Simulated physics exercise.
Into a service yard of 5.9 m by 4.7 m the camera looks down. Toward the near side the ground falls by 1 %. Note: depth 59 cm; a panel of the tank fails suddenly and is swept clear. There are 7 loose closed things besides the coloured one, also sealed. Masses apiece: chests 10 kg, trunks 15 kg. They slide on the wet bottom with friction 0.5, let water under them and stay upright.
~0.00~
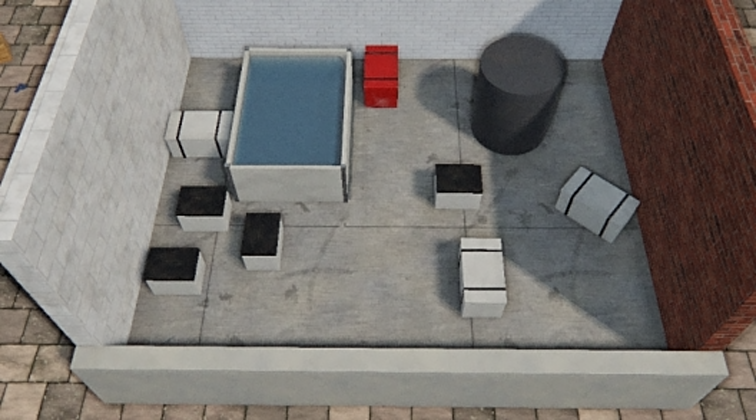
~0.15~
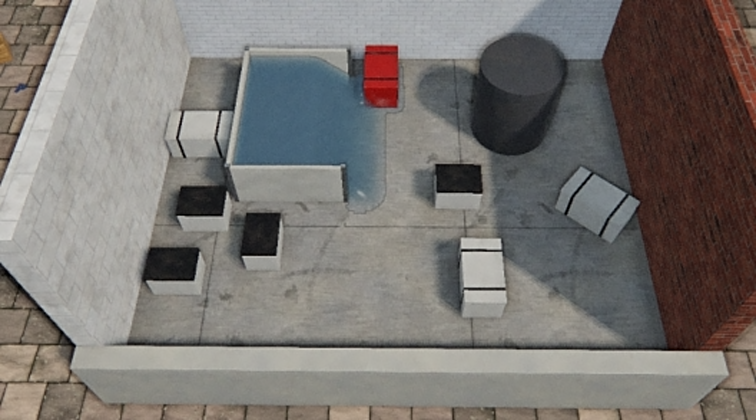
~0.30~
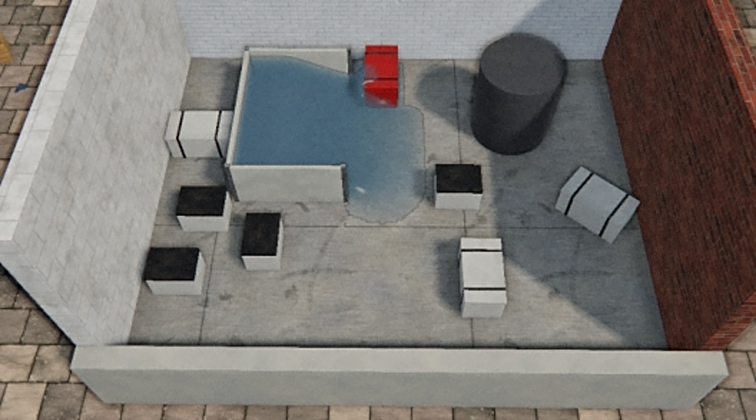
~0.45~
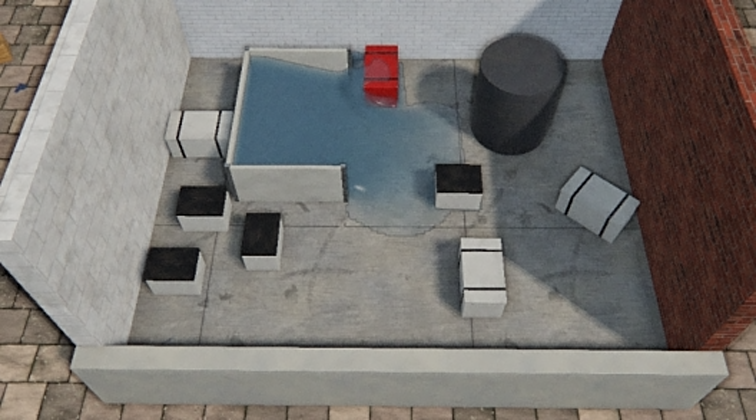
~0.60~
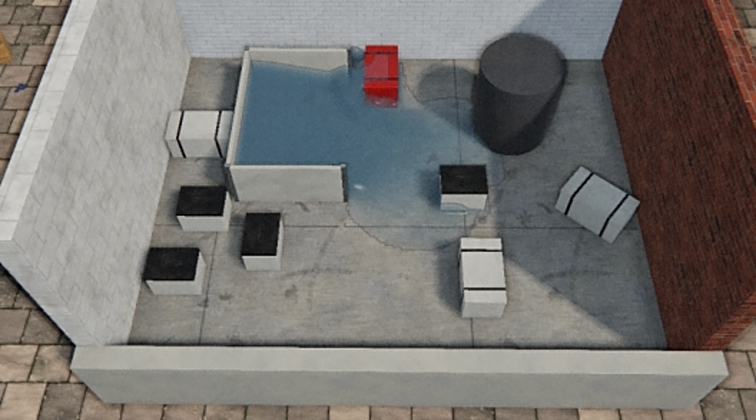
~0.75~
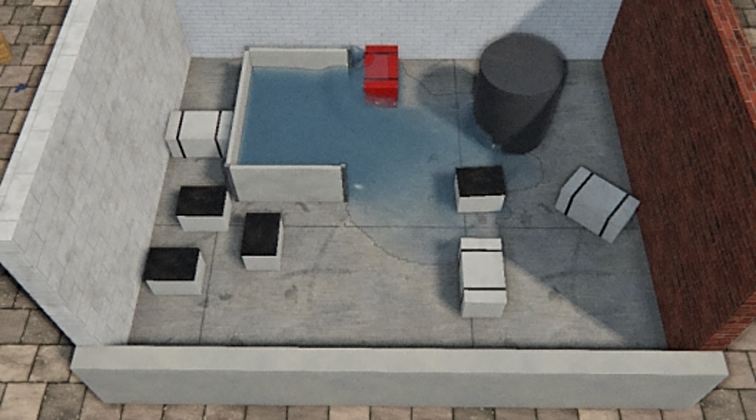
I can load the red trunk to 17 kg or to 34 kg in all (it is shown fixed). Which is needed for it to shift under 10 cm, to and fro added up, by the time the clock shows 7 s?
Watching this, I'd bet no version stays within bounds.
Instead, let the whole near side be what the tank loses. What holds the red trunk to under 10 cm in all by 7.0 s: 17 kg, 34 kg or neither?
Then only the heavier mass suffices.
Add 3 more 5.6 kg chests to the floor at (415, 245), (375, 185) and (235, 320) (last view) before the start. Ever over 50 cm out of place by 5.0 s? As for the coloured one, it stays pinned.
Going through them in that order, the answers are too far, too far and not too far.
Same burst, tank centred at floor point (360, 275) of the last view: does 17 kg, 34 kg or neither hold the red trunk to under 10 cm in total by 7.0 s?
Lab note - in that case: No option works.
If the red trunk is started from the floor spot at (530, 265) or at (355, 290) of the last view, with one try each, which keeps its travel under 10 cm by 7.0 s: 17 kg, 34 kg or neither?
Well, nothing does it for the first, nothing does it for the second.
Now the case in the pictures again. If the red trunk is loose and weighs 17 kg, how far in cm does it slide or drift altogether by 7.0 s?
It covers about 550 cm altogether.
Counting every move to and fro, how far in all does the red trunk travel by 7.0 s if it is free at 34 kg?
Close to 400 cm, all told.
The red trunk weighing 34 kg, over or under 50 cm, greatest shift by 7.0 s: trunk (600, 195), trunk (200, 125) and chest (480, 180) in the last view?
Shift vs threshold, in turn: Goes outside / stays inside / goes outside.
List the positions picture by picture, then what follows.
The first picture shows the red trunk at (381, 66) rests on the ground; 2.5 m2 under water; 0 of 8 have shifted.
The second picture shows the red trunk at (381, 66) rests on the ground; water covers 3.4 m2; 0 of 8 have shifted.
The third picture shows the red trunk at (381, 66), on the bottom; 4.5 m2 under water; 0 of 8 have shifted.
The fourth picture shows the red trunk at (381, 66) rests on the ground; 5.8 m2 under water; 0 of 8 have shifted.
The fifth picture shows the red trunk at (381, 66) rests on the ground; 7.0 m2 under water; 1 of 8 have shifted.
The sixth picture shows the red trunk at (381, 66), on the bottom; 8.0 m2 under water; 1 of 8 have shifted.
After 1.4 s the red trunk would be 203 cm from its start with 17 kg and 155 cm from its start with 34 kg; 11 cm of water round it then.
After 3.1 s the red trunk would be 274 cm from its start with 17 kg and 250 cm from its start with 34 kg; 14 cm of water round it then.
After 4.9 s the red trunk would be 278 cm from its start with 17 kg and 276 cm from its start with 34 kg; 9 cm of water round it then.
After 7.0 s the red trunk would be 263 cm from its start with 17 kg and 292 cm from its start with 34 kg; 7 cm of water round it then.
